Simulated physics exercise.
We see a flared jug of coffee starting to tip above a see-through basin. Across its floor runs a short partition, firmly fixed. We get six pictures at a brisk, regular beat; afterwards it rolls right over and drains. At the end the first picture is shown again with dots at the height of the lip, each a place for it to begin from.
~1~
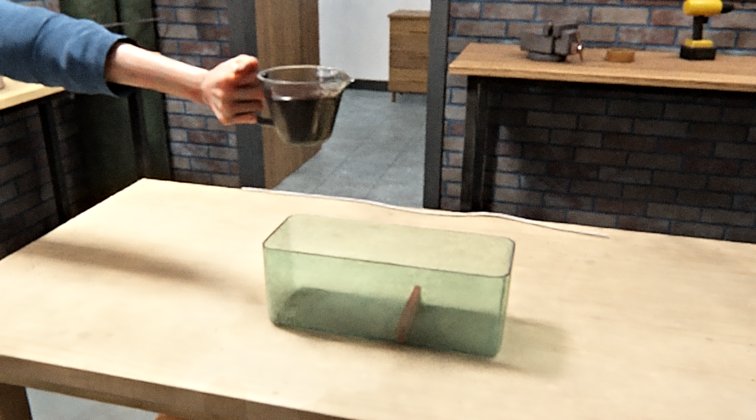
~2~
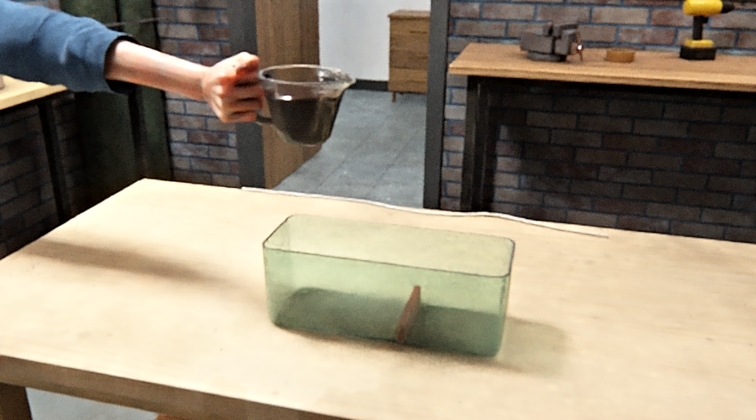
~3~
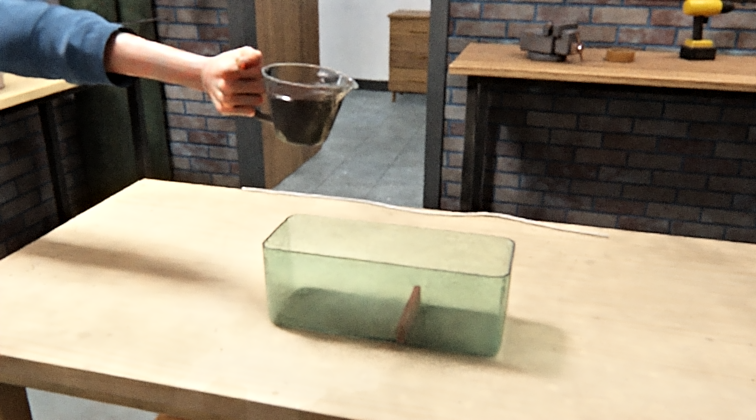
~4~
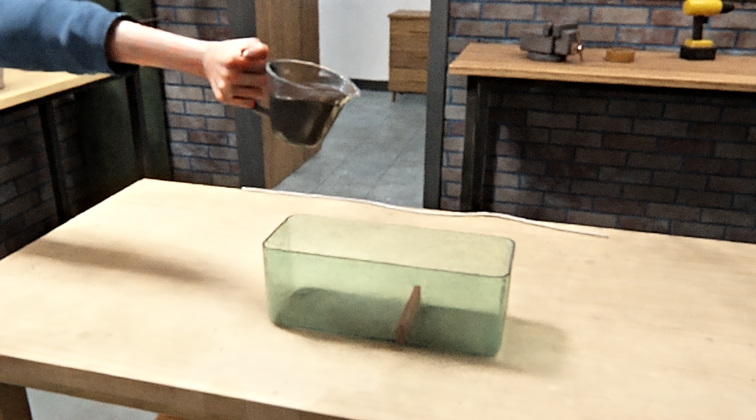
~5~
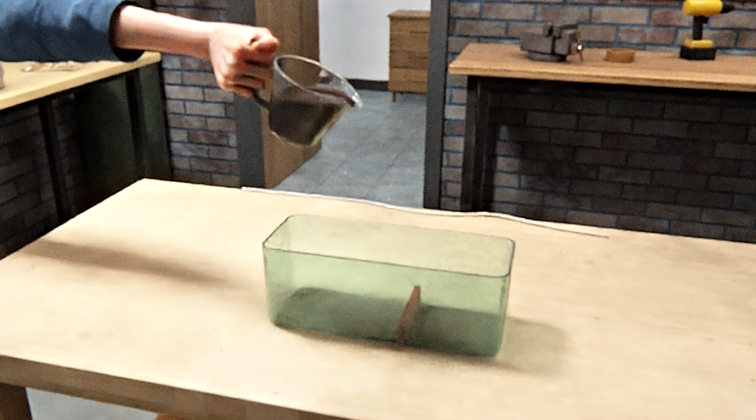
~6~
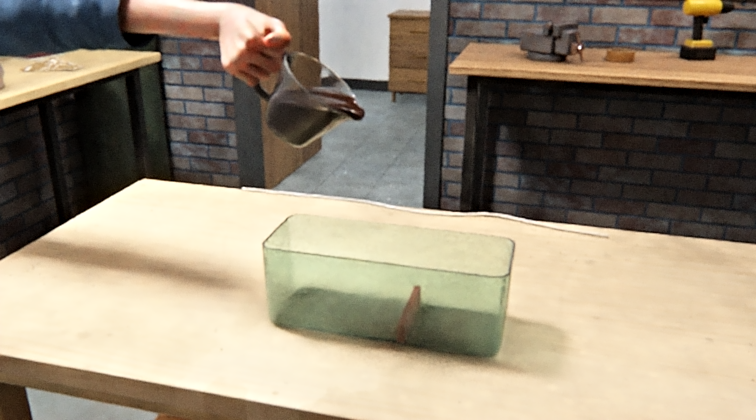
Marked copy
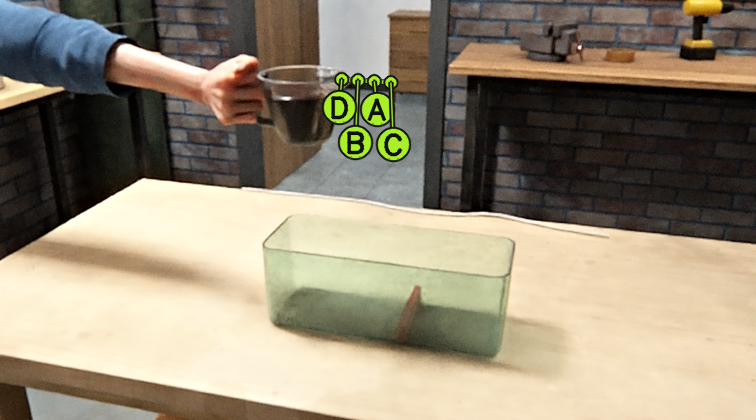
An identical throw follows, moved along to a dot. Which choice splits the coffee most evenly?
Spot A.
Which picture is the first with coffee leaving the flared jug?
In picture 6.
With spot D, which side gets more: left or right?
The left one.
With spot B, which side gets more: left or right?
More ends on the left.
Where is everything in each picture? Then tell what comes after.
Upright, lip at (353, 80); basin from (270, 320) to (500, 355); top of the wall at (410, 304); nothing has left yet.
Upright, lip at (354, 81); nothing has left yet.
Tipped about 7°, lip at (356, 87); nothing has left yet.
Tipped about 15°, lip at (359, 95); nothing has left yet.
Tipped about 26°, lip at (361, 106); nothing has left yet.
Tipped about 39°, lip at (360, 119); coffee is over the lip, down to (360, 119).
On the marked copy, A at (374, 81); B at (357, 80); C at (390, 82); D at (341, 79).
With A, about 52 % ends left of the wall and 46 % right of it; 3 % is lost outside.
With B, about 75 % ends left of the wall and 20 % right of it; 5 % is lost outside.
With C, about 26 % ends left of the wall and 71 % right of it; 3 % is lost outside.
With D, about 82 % ends left of the wall and 12 % right of it; 5 % is lost outside.
